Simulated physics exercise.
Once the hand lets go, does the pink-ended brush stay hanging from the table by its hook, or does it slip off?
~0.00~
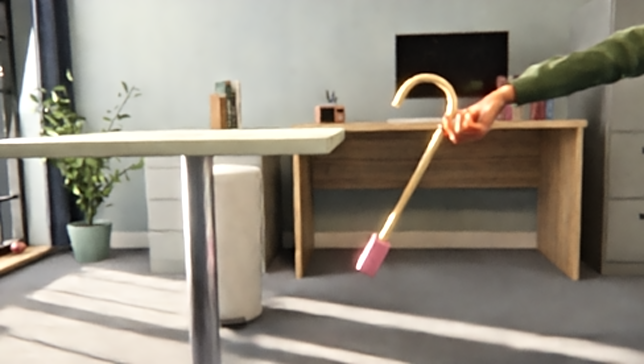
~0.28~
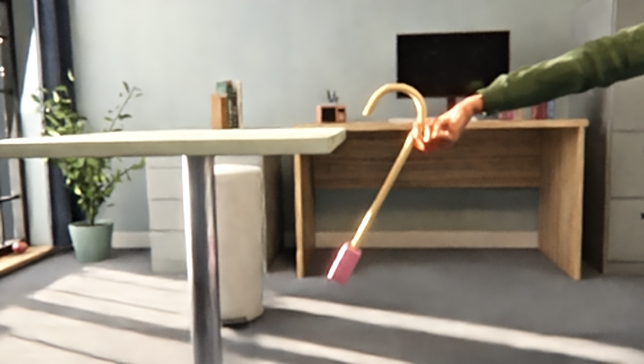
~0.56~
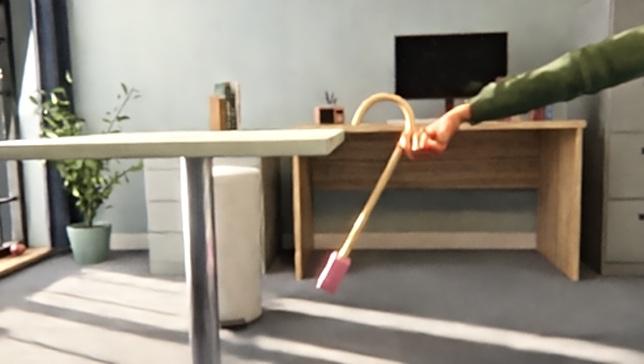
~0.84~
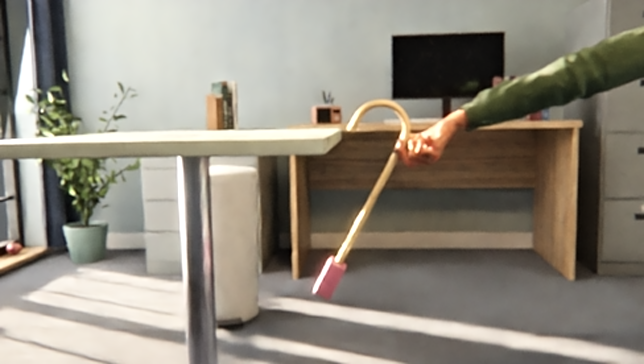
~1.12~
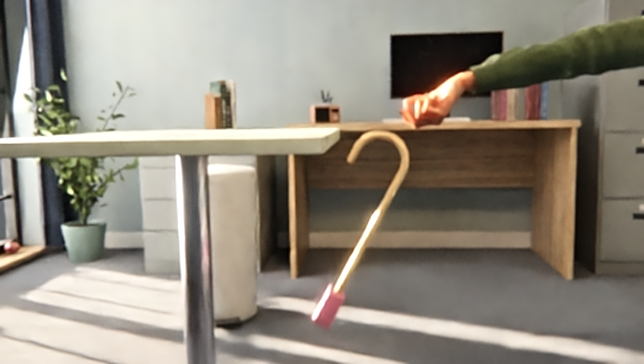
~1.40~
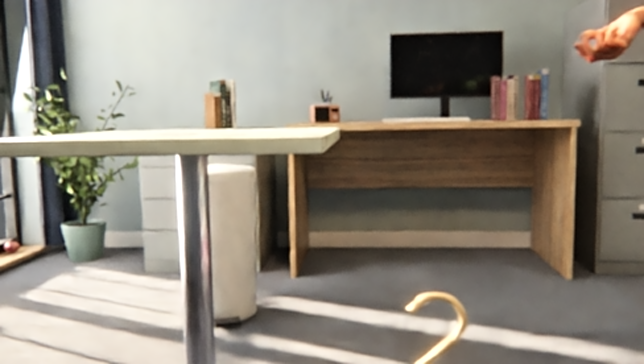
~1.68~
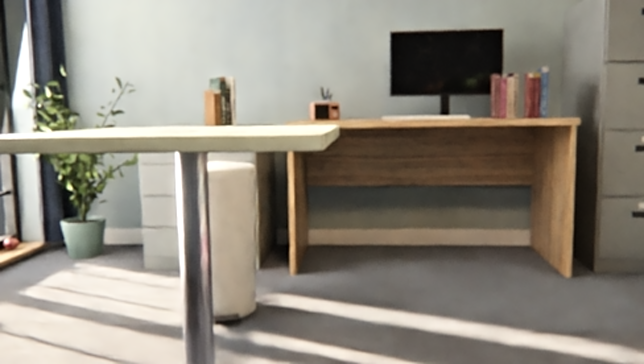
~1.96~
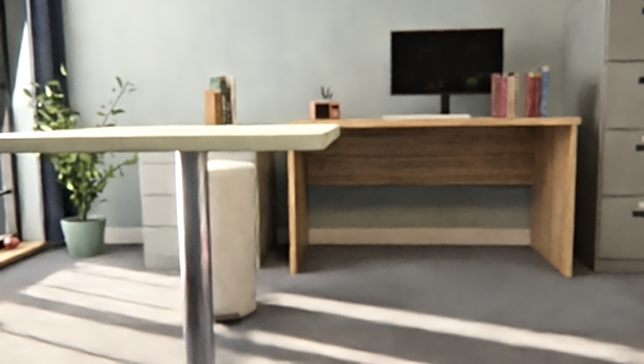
It slips off the edge of the table and drops down out of view.
A hand in a green sleeve brought a pink-ended brush with a long, hooked handle left to the edge of a pale table, then let go and drew back. The brush slipped off and dropped out of view, leaving the table standing there.
